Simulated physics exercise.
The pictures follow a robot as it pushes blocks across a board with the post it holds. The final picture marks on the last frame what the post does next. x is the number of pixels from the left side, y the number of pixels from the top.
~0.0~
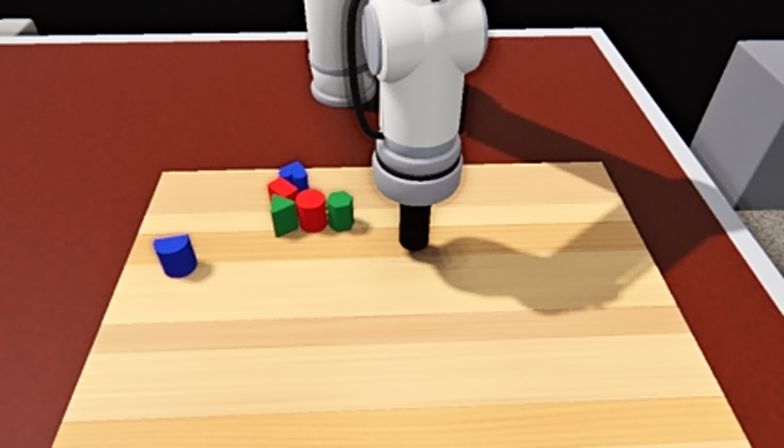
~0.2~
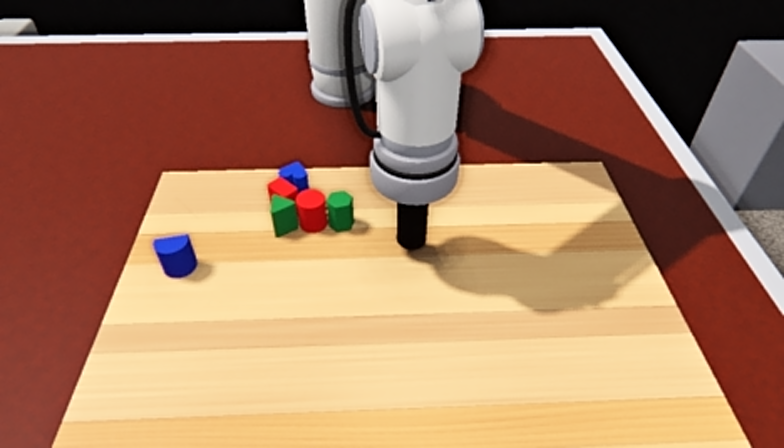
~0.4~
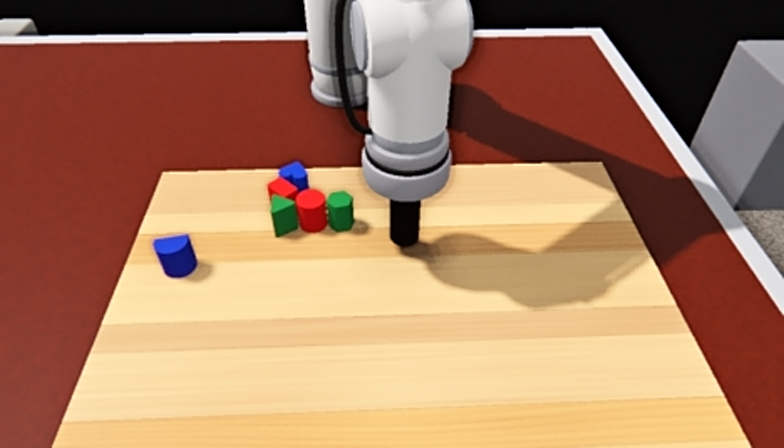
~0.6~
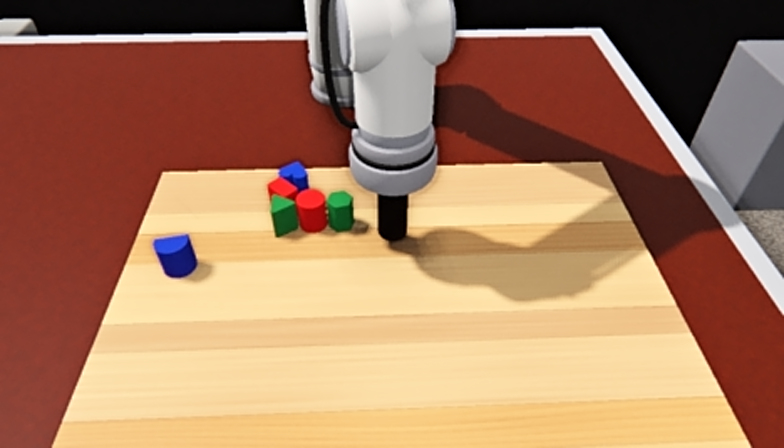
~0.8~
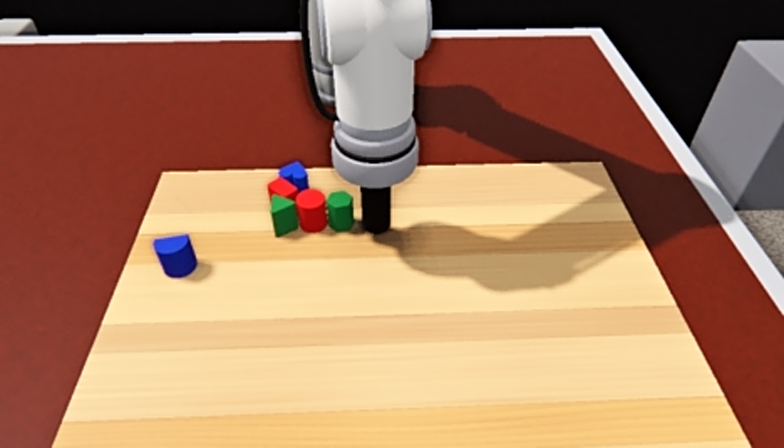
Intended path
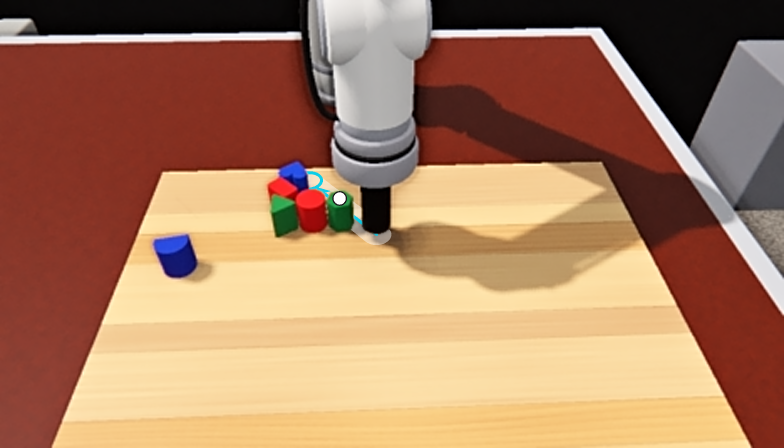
Robot arm with a black post sliding left across a wooden board, nearing a still cluster of red, green and blue blocks.
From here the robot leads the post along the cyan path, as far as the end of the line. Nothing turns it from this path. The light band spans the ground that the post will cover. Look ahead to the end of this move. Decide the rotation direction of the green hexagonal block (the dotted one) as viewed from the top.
It makes a counterclockwise turn.
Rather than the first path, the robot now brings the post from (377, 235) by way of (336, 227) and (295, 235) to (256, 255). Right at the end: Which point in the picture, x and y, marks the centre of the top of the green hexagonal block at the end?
It sits at (319, 184).
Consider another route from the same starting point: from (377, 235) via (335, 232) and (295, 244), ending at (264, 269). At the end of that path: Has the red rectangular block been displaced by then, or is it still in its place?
By then it is displaced.
The drawn path runs from (377, 235) directly to (308, 181); the dot is on the green hexagonal block.
On the path given first. One third of the way, post (351, 205); green triangular piece (268, 204); red rectangular block (278, 186); red circular block (297, 199); green hexagonal block (323, 193), turned 40° anticlockwise.
Two thirds of the way, post (328, 187); green triangular piece (264, 206), turned 25° clockwise; red rectangular block (273, 185), turned 25° clockwise; red circular block (290, 201); green hexagonal block (307, 185), turned 110° anticlockwise.
At the end, post (307, 171); green triangular piece (264, 206), turned 25° clockwise; red rectangular block (273, 186), turned 25° clockwise; blue heart block (290, 170); red circular block (290, 201); green hexagonal block (307, 185), turned 110° anticlockwise.
